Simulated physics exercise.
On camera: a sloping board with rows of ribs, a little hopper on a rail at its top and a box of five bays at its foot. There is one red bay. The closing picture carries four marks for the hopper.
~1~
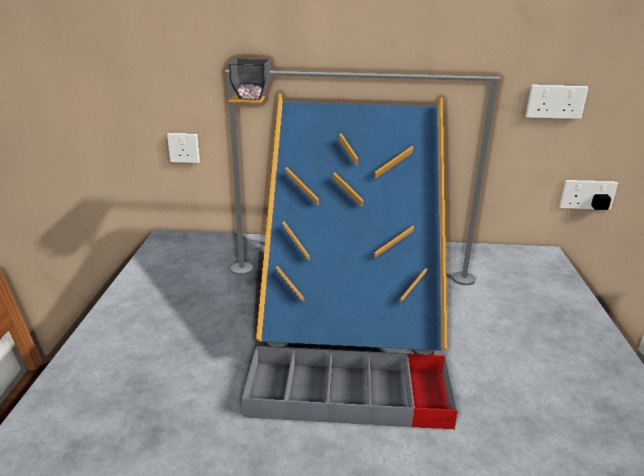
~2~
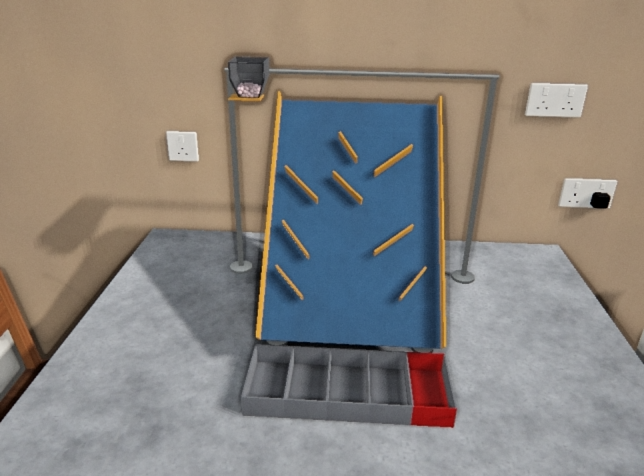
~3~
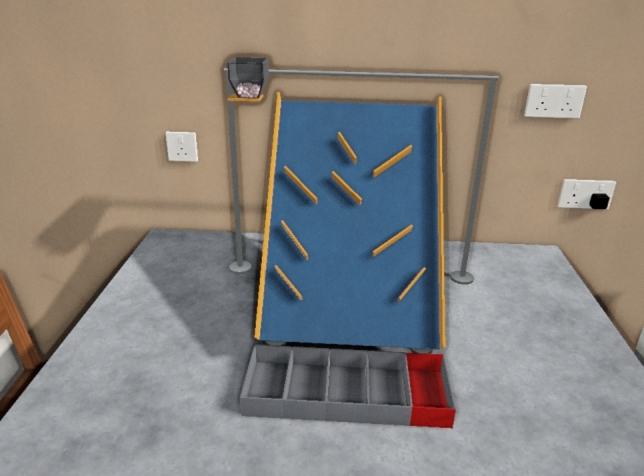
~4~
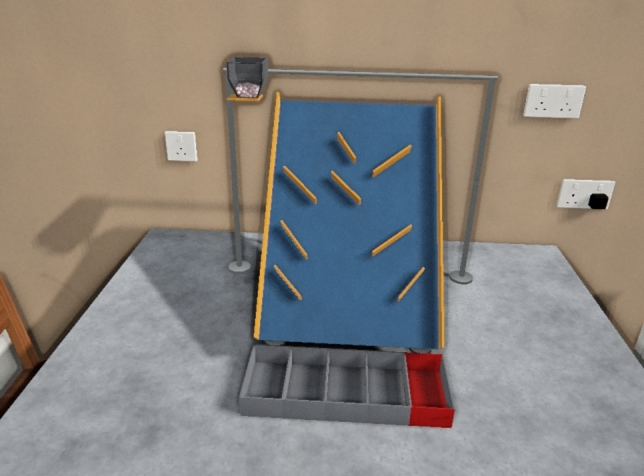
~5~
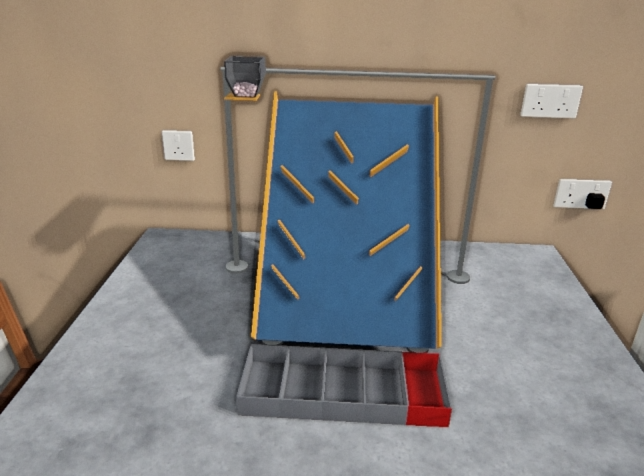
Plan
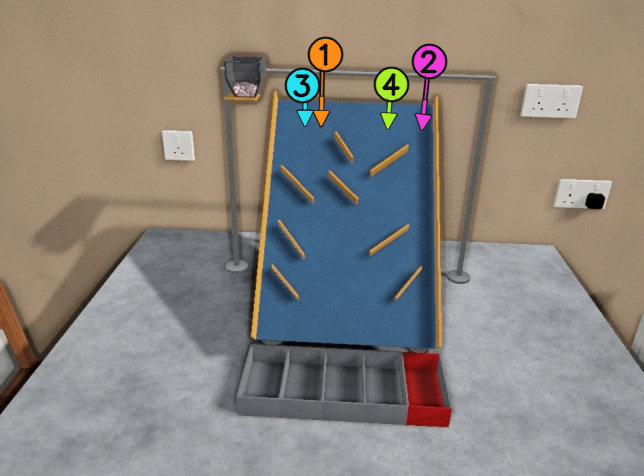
In this clip, a small hopper holding pale sugar pearls sits on a rail at the upper left of a sloping blue board with ribs, above a box of five bays, the rightmost red; only the view shifts very slightly.
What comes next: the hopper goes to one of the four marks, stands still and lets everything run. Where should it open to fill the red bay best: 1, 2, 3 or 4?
The best mark is 2.
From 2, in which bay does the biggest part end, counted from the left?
It is the fifth one.
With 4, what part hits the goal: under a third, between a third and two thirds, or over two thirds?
Mark 4 gives under a third.
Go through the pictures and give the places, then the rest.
Hopper near (251, 90), sugar pearls, door shut, in the first picture.
Ribs (340, 132) to (357, 157), (375, 171) to (412, 145), (285, 166) to (317, 198), in the second picture.
Ribs (332, 172) to (361, 200), (282, 221) to (307, 255), (374, 252) to (412, 225), in the third picture.
Ribs (275, 265) to (300, 297), (399, 298) to (424, 268), in the fourth picture.
Red bay near (429, 415), number 5 of 5 from the left, in the fifth picture.
On the marked copy, mark 1 meets the board at (321, 120); mark 2 meets the board at (422, 124); mark 3 meets the board at (305, 120); mark 4 meets the board at (388, 123).
With 1, only a few in the red bay, close to half in other bays, close to half outside the box.
With 2, close to half in the red bay, close to a third in other bays, a small share outside the box.
With 3, only a few in the red bay, close to two thirds in other bays, close to a quarter outside the box.
With 4, a small share in the red bay, the bulk in other bays, a small share outside the box.
